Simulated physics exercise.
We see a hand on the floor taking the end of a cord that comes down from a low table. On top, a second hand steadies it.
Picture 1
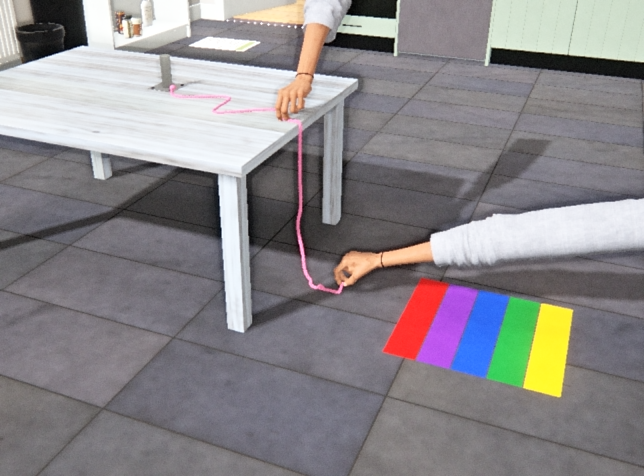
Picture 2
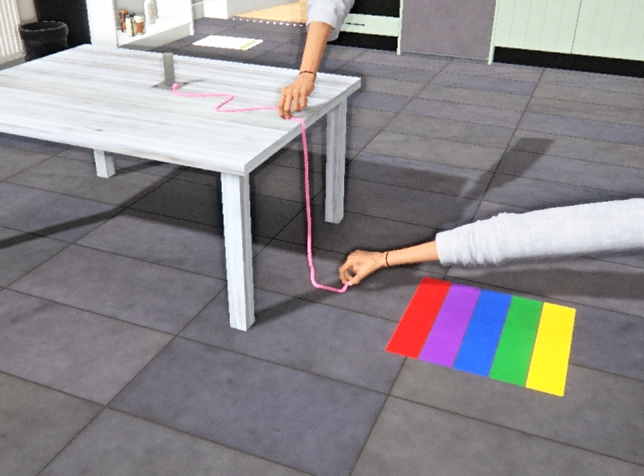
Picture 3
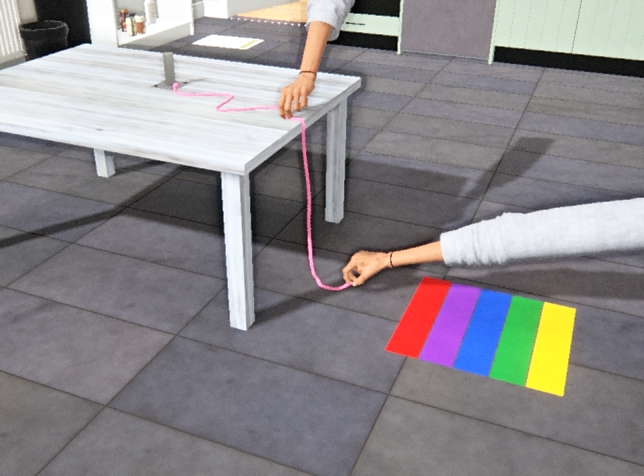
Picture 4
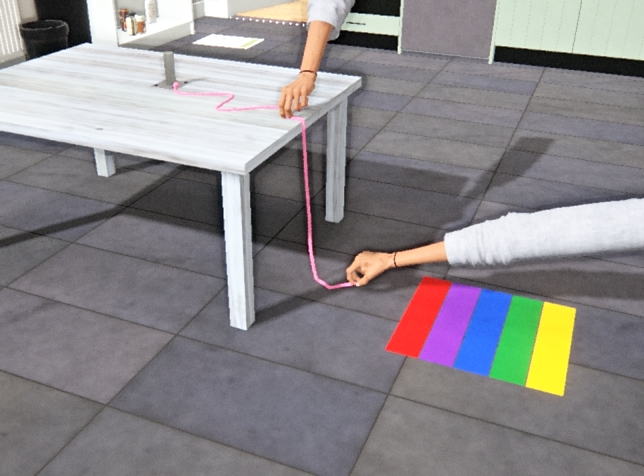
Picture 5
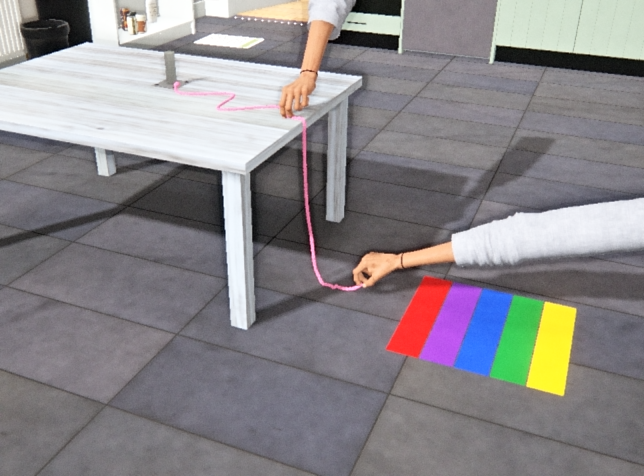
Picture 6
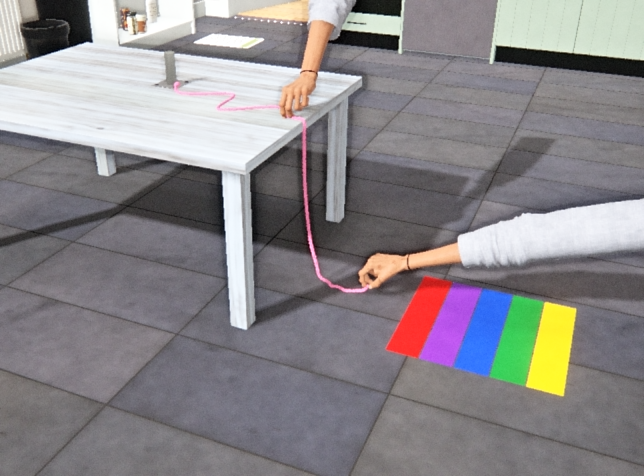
The video shows a pink cord running across a low white table and hanging over its edge, one hand resting on it, while another hand near the floor draws the cord's end slightly right beside a striped, multicoloured rectangle.
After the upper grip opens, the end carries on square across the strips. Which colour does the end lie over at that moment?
It lies over yellow.
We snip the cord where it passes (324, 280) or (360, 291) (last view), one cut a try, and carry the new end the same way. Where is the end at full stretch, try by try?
(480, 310) and (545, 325).
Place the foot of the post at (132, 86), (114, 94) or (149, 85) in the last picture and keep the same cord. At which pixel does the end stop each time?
Pixels, try by try: About (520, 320), (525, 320), (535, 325).
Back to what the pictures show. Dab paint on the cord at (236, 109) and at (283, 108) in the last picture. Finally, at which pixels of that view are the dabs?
Well, the first one sits at (299, 112), and the second one sits at (337, 140).
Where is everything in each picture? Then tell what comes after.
In the first picture, end (343, 283); red (406, 340); purple (439, 348); blue (473, 357); green (509, 365); yellow (545, 374).
In the second picture, end (348, 282); cord through (182, 95) (227, 102) (261, 109) (304, 134) (308, 205) (313, 270).
In the third picture, end (352, 282).
In the fourth picture, end (355, 283); cord through (183, 94) (228, 101) (261, 108) (304, 134) (308, 204) (314, 271).
In the fifth picture, end (362, 284).
In the sixth picture, end (368, 285); cord through (183, 94) (229, 100) (262, 107) (304, 133) (306, 203) (318, 272).
A little later, end near (498, 315); over blue.
Next, end near (540, 325); over yellow.
When it is tight, end near (563, 330); over yellow. It gets as far as the yellow strip.
